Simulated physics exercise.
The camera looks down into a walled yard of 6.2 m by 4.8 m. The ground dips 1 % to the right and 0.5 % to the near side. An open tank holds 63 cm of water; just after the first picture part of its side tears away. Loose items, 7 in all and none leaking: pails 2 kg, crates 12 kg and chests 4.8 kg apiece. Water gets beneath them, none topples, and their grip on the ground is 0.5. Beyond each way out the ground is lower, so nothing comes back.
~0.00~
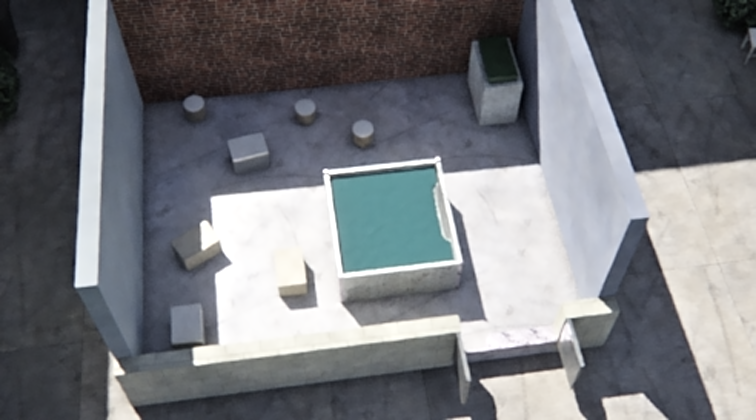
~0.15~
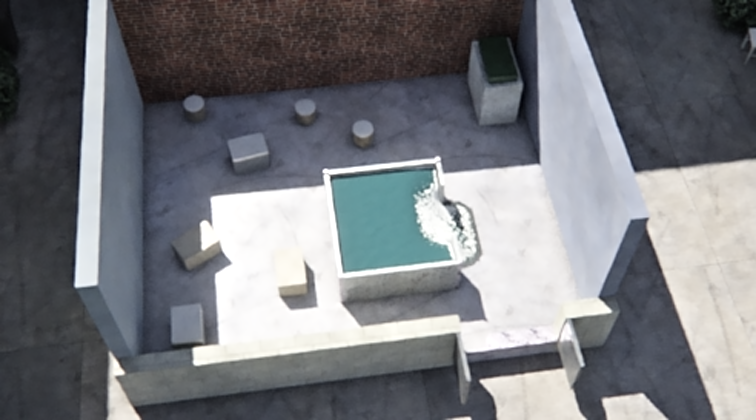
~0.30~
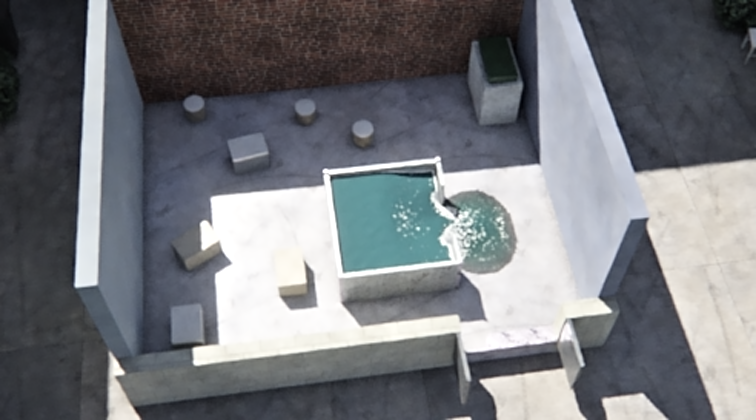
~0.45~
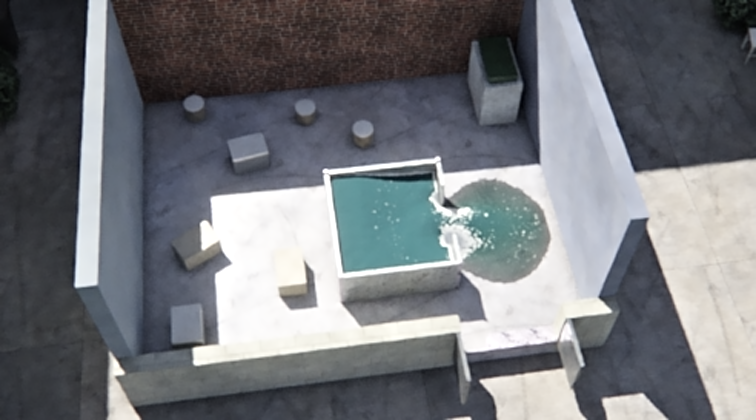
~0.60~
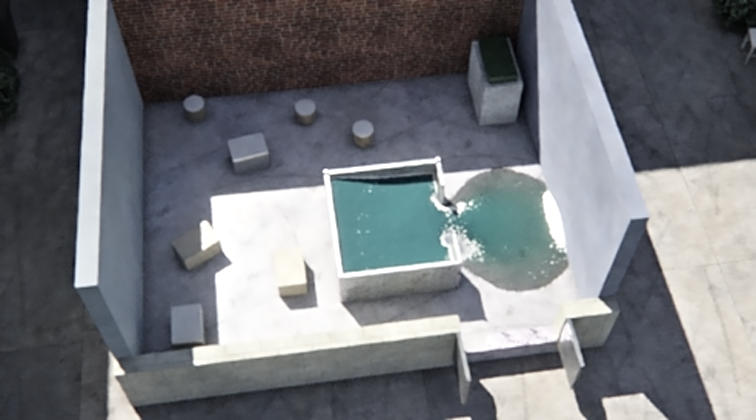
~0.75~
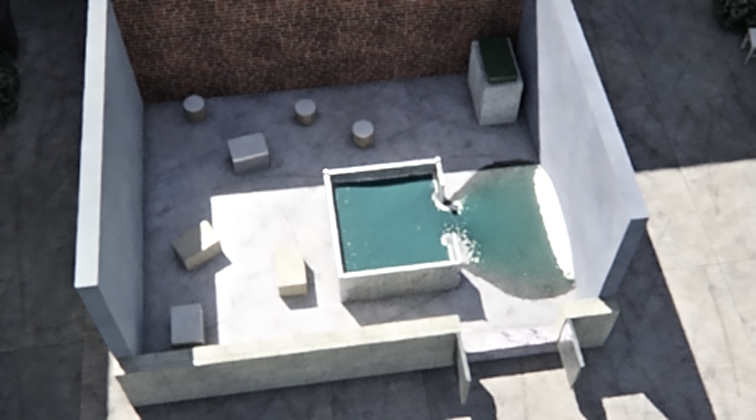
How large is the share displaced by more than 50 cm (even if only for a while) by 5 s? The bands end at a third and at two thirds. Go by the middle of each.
It is not even a third.
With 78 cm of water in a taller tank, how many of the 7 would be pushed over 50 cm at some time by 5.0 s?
Then 3.
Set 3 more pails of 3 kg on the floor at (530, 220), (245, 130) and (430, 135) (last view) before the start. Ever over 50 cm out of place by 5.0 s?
In turn: Over, less, past it.
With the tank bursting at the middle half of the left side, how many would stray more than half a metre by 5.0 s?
Then 6.
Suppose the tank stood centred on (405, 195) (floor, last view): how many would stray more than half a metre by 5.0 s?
Then 4.
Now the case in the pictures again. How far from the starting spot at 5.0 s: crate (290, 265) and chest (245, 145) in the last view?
In turn: 0 cm, 5 cm.
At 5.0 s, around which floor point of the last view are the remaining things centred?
At about (230, 203).
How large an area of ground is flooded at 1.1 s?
Some 7.0 m2.
After 1.1 s 0 of 7 are over 50 cm from their spots; 0 afloat.
After 2.2 s 0 of 7 are over 50 cm from their spots; 0 afloat.
After 3.5 s 0 of 7 are over 50 cm from their spots; 0 afloat.
After 5.0 s 2 of 7 are over 50 cm from their spots, and 2 have been at some point; 1 afloat.
